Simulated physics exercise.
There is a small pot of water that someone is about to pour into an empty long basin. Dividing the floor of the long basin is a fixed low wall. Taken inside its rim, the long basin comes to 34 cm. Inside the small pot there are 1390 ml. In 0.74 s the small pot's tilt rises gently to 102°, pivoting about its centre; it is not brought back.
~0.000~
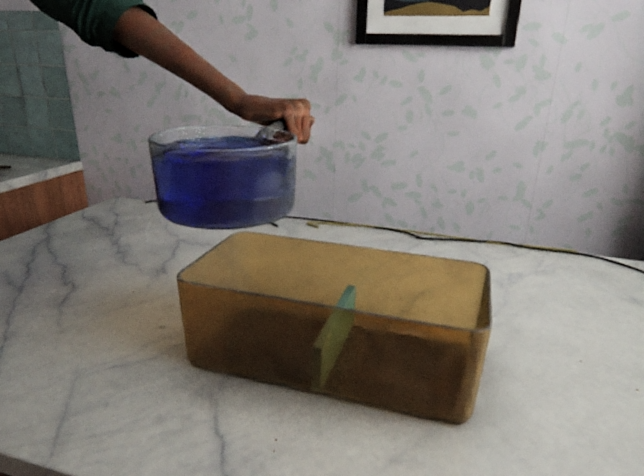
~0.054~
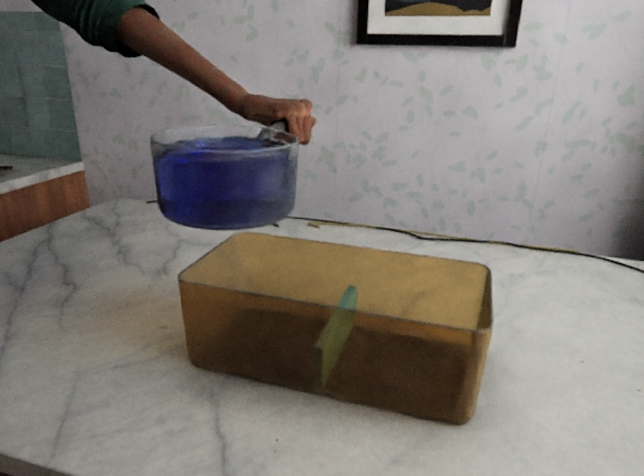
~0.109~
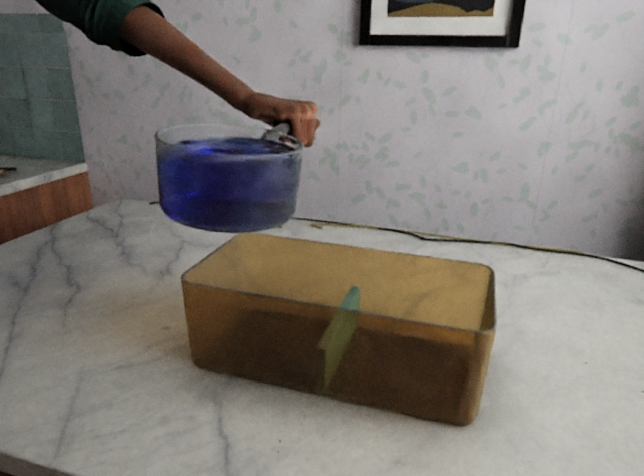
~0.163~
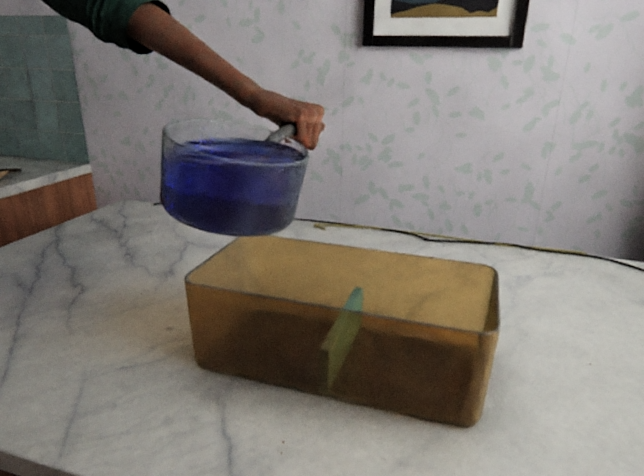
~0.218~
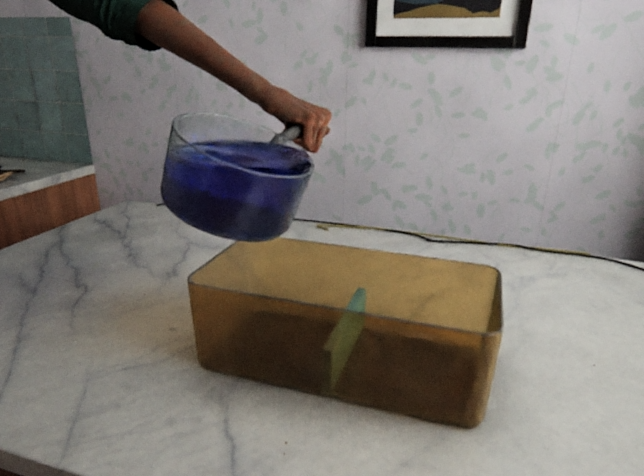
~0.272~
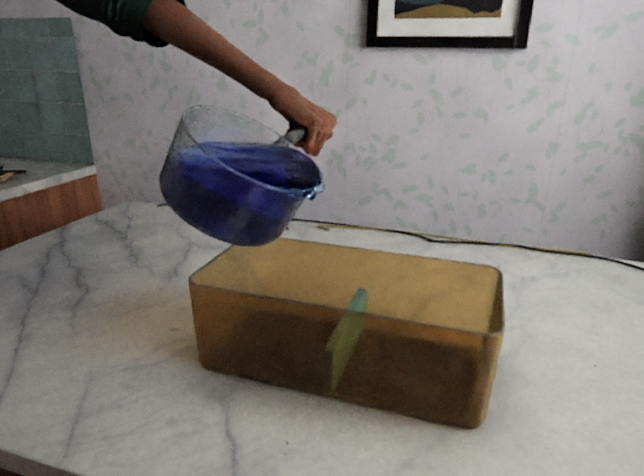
A clear pot of blue water, held by a hand above an empty amber basin on a marble table, drifted slightly right and then tilted gradually down to the right.
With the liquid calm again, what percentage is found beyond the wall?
Beyond the wall there is roughly 38 percent.
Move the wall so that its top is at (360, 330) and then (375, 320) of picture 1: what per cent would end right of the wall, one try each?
I'd put it at about 20 per cent for the first and about 10 per cent for the second.
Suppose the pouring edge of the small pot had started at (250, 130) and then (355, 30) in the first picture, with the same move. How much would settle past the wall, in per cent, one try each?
5 per cent first, 80 per cent second.
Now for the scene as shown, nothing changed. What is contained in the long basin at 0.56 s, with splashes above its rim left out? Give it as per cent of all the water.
Near 38 in a hundred.
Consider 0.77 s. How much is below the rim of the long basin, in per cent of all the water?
Around 88 parts in a hundred.
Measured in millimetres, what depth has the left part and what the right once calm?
Depths at rest: Left around 32 mm, right around 22 mm.
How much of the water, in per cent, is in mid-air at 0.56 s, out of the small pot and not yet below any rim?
26 %.
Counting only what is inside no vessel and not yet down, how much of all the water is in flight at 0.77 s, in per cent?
Some 5 % is up in the air.
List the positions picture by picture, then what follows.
It leans 0°; its right rim is at (291, 143); the water meets the walls at (169, 143) and (291, 153); the long basin's rim runs from (208, 253) to (490, 296); the wall's top is at (337, 314), in the first picture.
It leans 1°; its right rim is at (293, 146); the water meets the walls at (170, 142) and (293, 154), in the second picture.
It leans 5°; its right rim is at (298, 152); the water meets the walls at (175, 143) and (297, 156), in the third picture.
It leans 12°; its right rim is at (304, 162); the water meets the walls at (179, 144) and (303, 160), in the fourth picture.
It leans 20°; its right rim is at (308, 174); the water meets the walls at (184, 147) and (311, 166); 1 per cent is over the edge, in the fifth picture.
It leans 30°; its right rim is at (309, 188); the water meets the walls at (184, 148) and (311, 178); 4 per cent is over the edge, in the sixth picture.
Then, 0.56 s in, the tilt is 88° and 34 per cent is still to pour, 13 is left of the wall and 26 right of it.
Then, 0.77 s in, the tilt is 102° and 8 per cent is still to pour, 50 is left of the wall and 37 right of it.
Then, 1.00 s in, the tilt is 102° and 1 per cent is still to pour, 57 is left of the wall and 38 right of it.
Then, 1.24 s in, the tilt is 102° and 0 per cent is still to pour, 59 is left of the wall and 38 right of it.
Finally, 59 per cent lies left of the wall, 38 right of it and 2 outside.
